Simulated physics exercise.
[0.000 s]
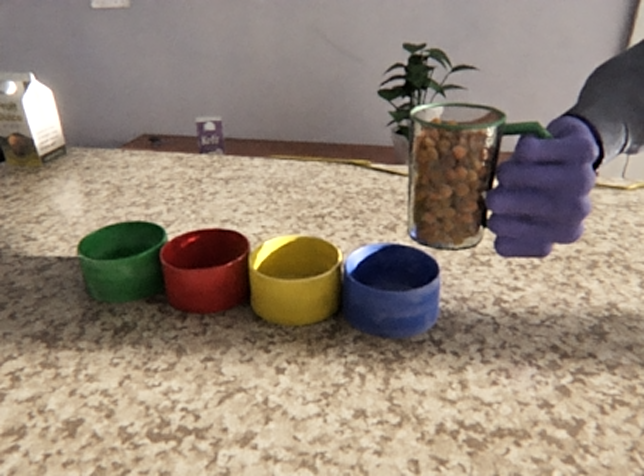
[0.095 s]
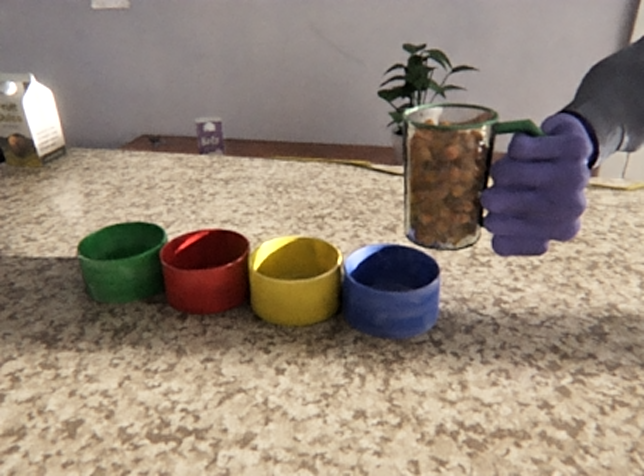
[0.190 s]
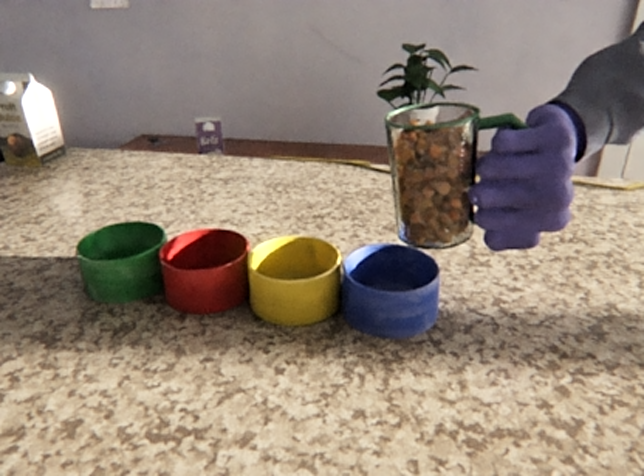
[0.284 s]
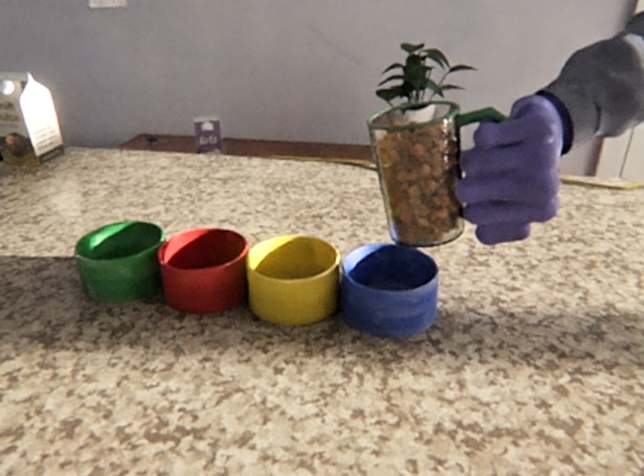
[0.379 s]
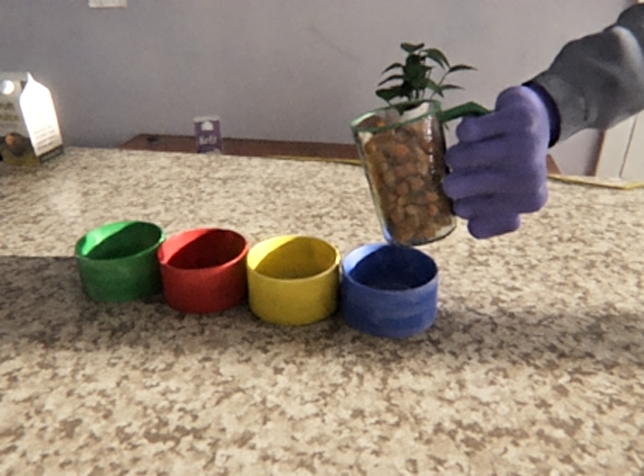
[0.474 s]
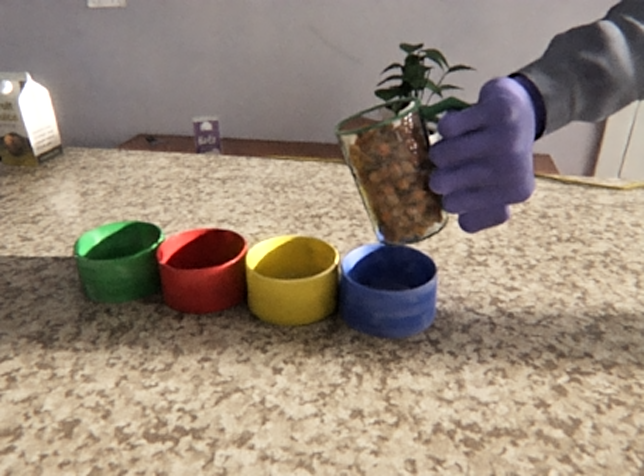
A purple-gloved hand holding a clear cup full of small brown pieces moved slightly left above the blue dish, gradually tilting the cup leftward, while the green, red, yellow and blue dishes stayed still.
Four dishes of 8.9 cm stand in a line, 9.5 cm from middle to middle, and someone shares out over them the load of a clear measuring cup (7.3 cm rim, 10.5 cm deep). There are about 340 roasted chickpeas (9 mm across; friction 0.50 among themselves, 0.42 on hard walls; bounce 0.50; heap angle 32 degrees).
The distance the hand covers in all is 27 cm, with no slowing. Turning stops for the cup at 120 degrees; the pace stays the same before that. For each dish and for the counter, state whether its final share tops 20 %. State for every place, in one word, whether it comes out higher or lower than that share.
Red: Lower, blue: Lower, green: Higher, yellow: Lower, counter: Lower.
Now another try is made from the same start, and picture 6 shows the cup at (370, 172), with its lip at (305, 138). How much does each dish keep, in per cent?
It'd finish with red at 0, blue at 0, green at 100 and yellow at 0.
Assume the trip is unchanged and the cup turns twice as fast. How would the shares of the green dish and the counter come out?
In that case the green dish gets 0 and the counter gets 10.
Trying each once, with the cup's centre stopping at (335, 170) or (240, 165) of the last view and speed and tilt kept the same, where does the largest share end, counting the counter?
I'd bet on yellow for the first try and red for the second.
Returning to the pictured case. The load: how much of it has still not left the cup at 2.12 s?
95 per cent.
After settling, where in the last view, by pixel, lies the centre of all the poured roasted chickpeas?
Approximately (121, 255) in the last picture.
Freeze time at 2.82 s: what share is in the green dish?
I'd say around 90 per cent.
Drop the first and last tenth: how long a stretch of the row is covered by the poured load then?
The stretch is around 5 cm long.
After 1.46 s, tilt 66 degrees; cup holds 100 %.
After 2.12 s, tilt 97 degrees; cup holds 95 %.
After 2.82 s, tilt 120 degrees; cup holds 5 %, green 90 %.
By 3.4 s all is still; red 0 %, blue 0 %, green 95 %, yellow 0 %, counter 0 %.
